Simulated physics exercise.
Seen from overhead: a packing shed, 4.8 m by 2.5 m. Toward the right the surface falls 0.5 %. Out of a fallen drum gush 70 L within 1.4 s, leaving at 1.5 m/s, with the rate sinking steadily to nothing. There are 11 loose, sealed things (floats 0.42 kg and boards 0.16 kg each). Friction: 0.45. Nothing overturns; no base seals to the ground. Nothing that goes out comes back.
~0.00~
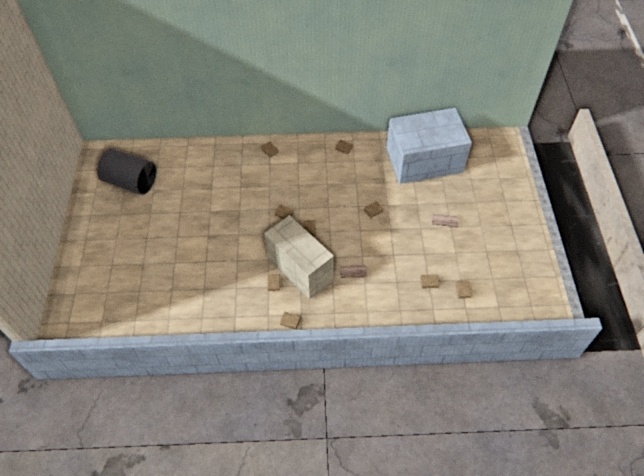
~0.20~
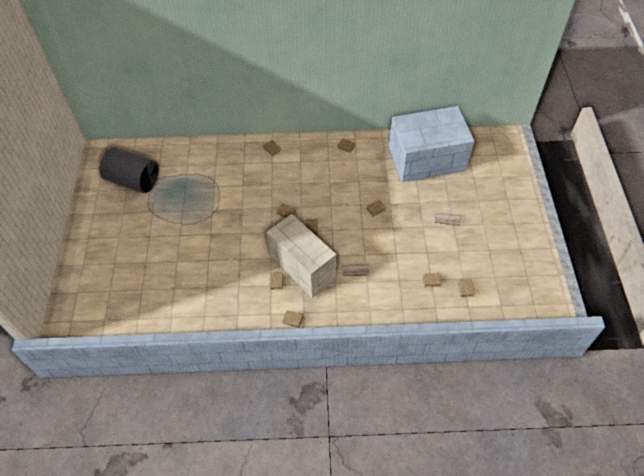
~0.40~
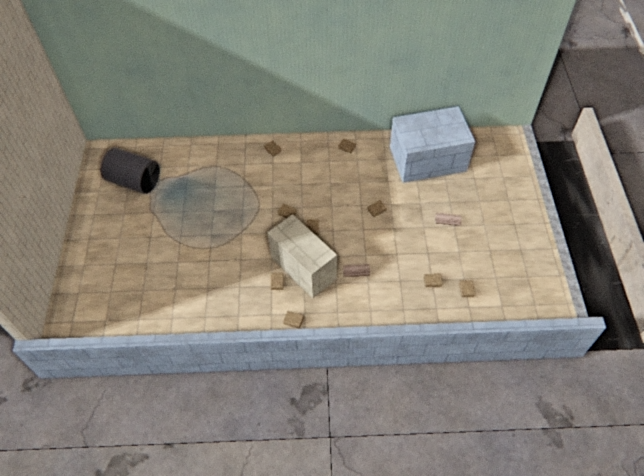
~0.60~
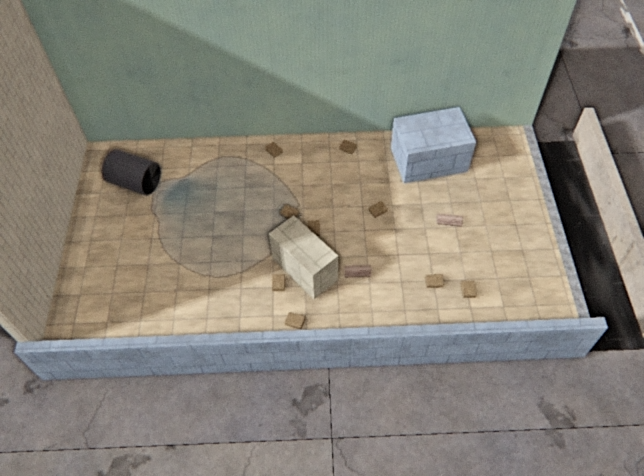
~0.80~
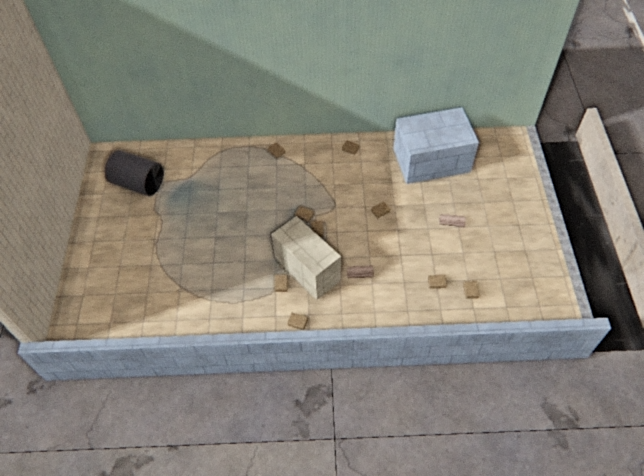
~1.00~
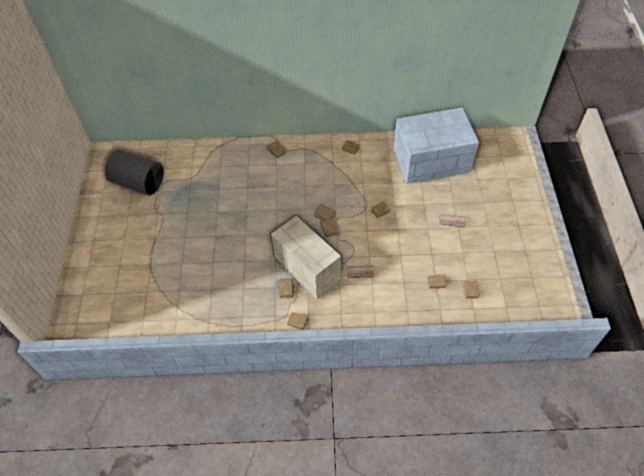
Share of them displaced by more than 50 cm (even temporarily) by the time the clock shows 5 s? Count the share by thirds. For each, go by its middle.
Most likely two thirds or more of them.
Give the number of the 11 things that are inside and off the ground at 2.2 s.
Then: 2.
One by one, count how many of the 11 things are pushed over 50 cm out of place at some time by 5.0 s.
9.
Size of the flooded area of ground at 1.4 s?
I'd estimate close to 4.5 m2.
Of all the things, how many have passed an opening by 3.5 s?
By my count, 0.
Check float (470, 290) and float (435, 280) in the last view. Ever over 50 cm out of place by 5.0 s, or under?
Taking them one at a time, I'd say not as far, then not as far.
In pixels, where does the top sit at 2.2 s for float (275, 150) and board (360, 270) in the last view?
Near (334, 139) and (392, 309).
After 1.4 s 2 of 11 are over 50 cm from their spots; 0 afloat.
After 2.2 s 5 of 11 are over 50 cm from their spots; 2 afloat.
After 3.5 s 9 of 11 are over 50 cm from their spots; 2 afloat.
After 5.0 s 9 of 11 are over 50 cm from their spots, and 9 have been at some point; 1 afloat.
